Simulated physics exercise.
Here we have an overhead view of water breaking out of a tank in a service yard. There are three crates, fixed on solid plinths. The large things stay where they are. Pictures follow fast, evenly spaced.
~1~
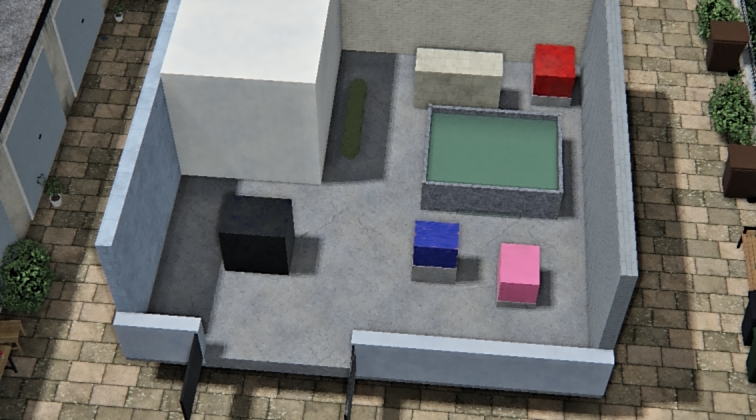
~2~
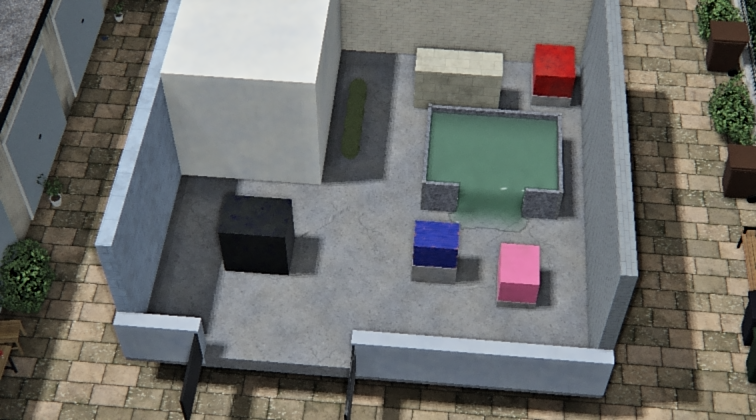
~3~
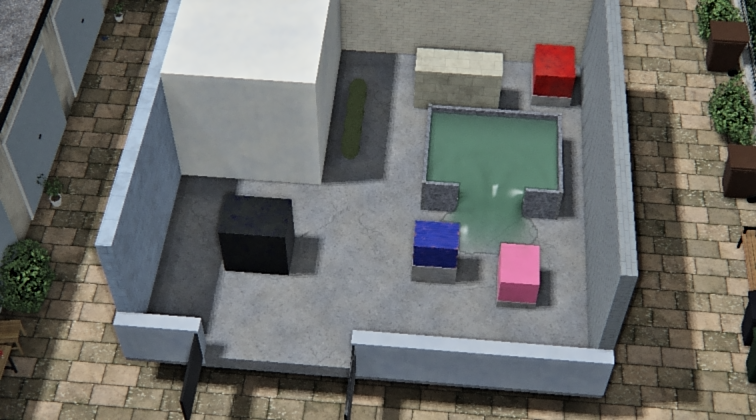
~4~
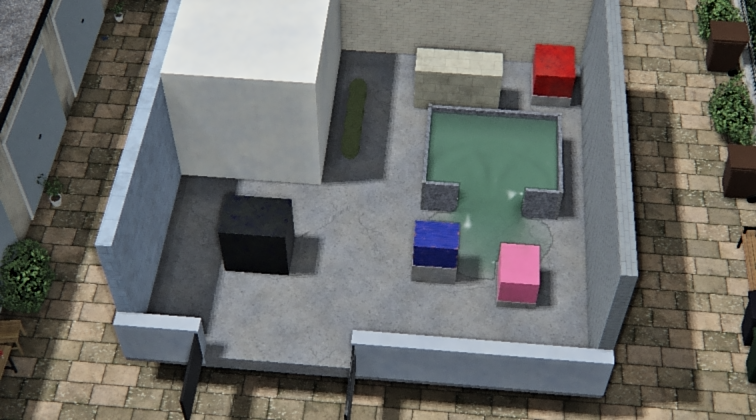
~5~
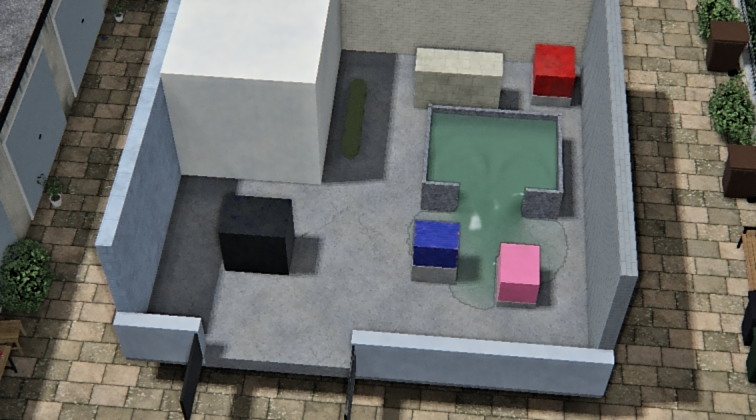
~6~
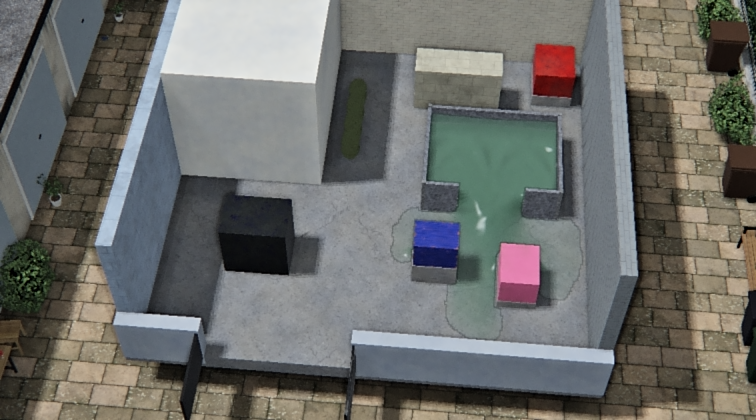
Green water pours through a gap in the tank and spreads around blue and pink crates.
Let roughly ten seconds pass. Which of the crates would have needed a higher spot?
Blue crate: No, it stays dry. Pink crate: Yes, it gets wet. Red crate: No, it stays dry.
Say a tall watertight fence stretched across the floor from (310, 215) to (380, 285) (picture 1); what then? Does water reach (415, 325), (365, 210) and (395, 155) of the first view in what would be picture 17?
One by one: Soaked, soaked, spared.
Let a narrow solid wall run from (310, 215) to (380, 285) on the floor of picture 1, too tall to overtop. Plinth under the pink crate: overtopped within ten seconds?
For pink: Reached.
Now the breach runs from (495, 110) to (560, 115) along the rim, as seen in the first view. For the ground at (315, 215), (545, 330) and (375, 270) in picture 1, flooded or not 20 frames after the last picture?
Unwetted / soaked / unwetted.
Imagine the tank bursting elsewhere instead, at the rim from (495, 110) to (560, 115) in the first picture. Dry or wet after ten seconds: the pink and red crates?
Taking them in turn, the pink crate is missed and the red crate is overtopped.
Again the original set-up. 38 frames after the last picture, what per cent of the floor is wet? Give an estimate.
About 80 per cent.
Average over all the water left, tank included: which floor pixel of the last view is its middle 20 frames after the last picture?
Close to (471, 241).
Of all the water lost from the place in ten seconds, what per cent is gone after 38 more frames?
Near 35 %.
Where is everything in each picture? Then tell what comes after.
Still water in the open tank at (493, 151), in the first frame.
Water pours out at (490, 203) and has run to (454, 220), in the second frame.
The front is at a hidden place, out from the gap at (490, 205), in the third frame.
The front is at (483, 275), out from the gap at (490, 205), in the fourth frame.
The front is at (482, 305), out from the gap at (490, 205), in the fifth frame.
Water pours out at (490, 204) and has run to (481, 339), in the sixth frame.
A moment on, water covers 20 % of the floor; the blue crate water round its plinth, the pink crate water round its plinth, the red crate not reached.
Next, water covers 40 % of the floor; the blue crate water round its plinth, the pink crate water round its plinth, the red crate not reached.
Then, water covers 65 % of the floor; the blue crate water round its plinth, the pink crate water round its plinth, the red crate water round its plinth.
Later, water covers 80 % of the floor; the blue crate water round its plinth, the pink crate water round its plinth, the red crate water round its plinth.
In the end, water covers 95 % of the floor; the blue crate stayed above the water, the pink crate was topped, the red crate stayed above the water.
